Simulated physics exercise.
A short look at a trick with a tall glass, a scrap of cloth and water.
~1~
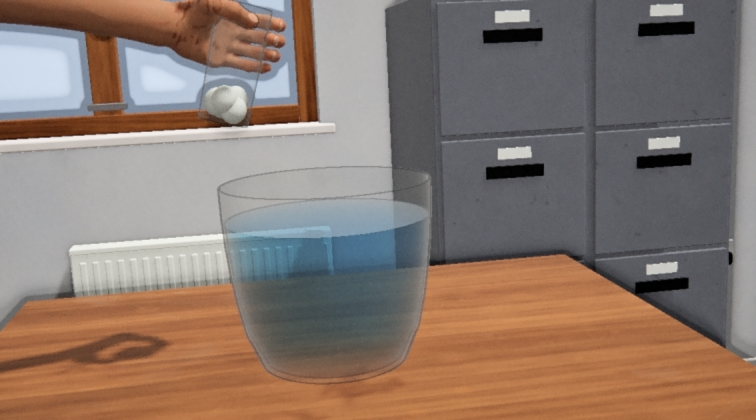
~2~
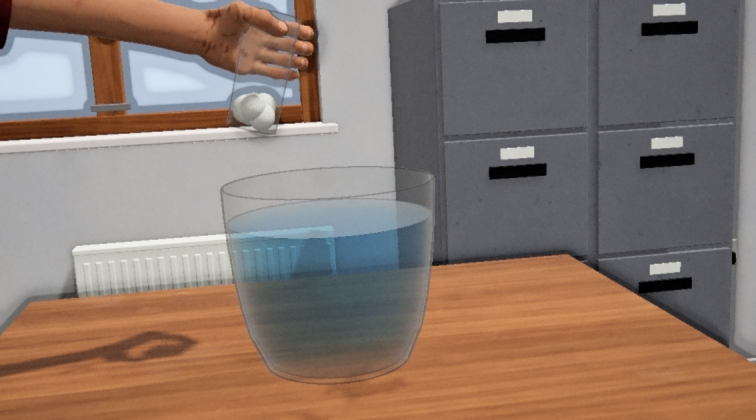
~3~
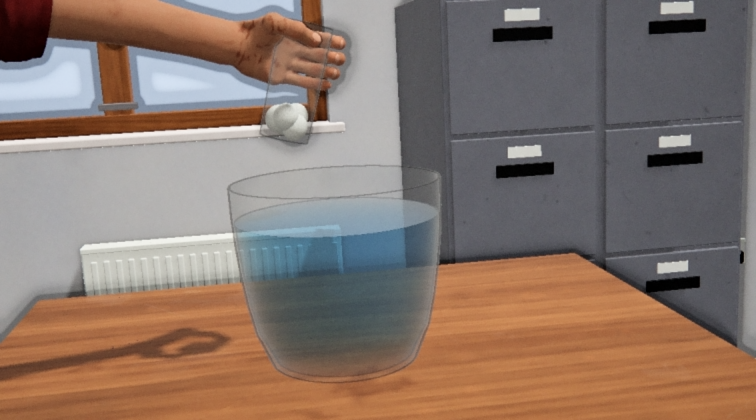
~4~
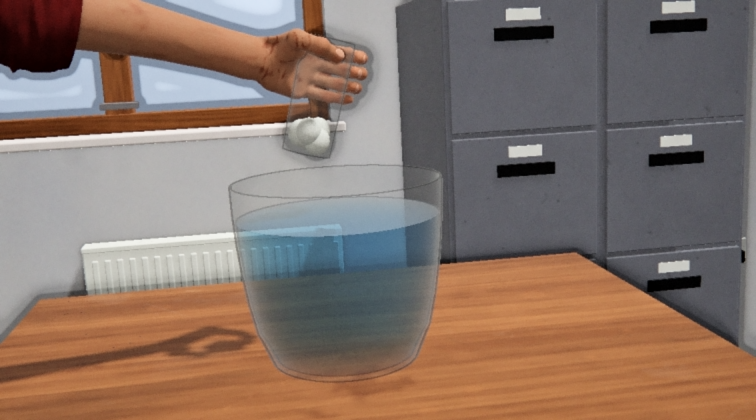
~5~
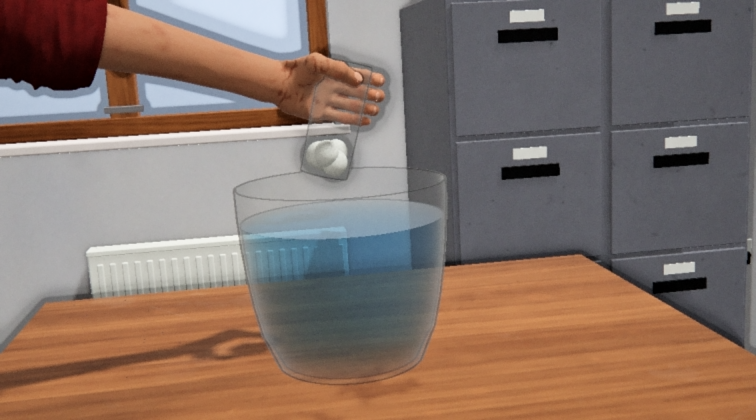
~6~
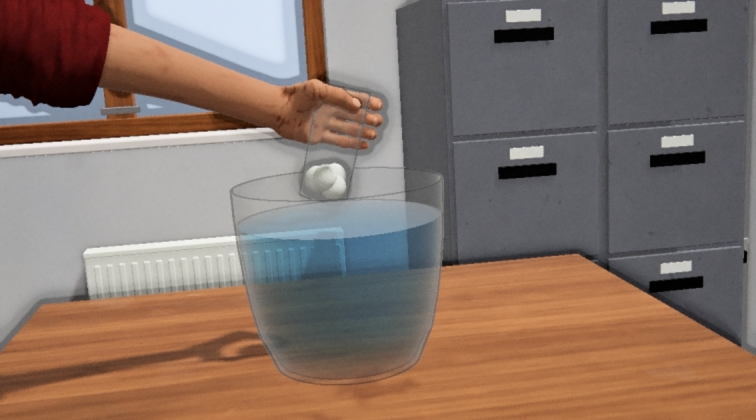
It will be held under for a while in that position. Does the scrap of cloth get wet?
It ends up wet.
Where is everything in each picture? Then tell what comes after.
Tall glass (235, 61) mouth up; above the basin, in the first frame.
Tall glass (263, 69) mouth up; scrap of cloth (255, 113); coming down, in the second frame.
Tall glass (296, 79) mouth up; lower, in the third frame.
Tall glass (318, 94) mouth up; scrap of cloth (310, 137); lower still, in the fourth frame.
Tall glass (336, 116) mouth up; close to the surface, in the fifth frame.
Tall glass (334, 141) mouth up; scrap of cloth (326, 183); just over the surface, in the sixth frame.
Next, the tall glass enters the water.
After that, water pours in as the air escapes.
Finally, the tall glass is under, flooded, and the scrap of cloth is wet.
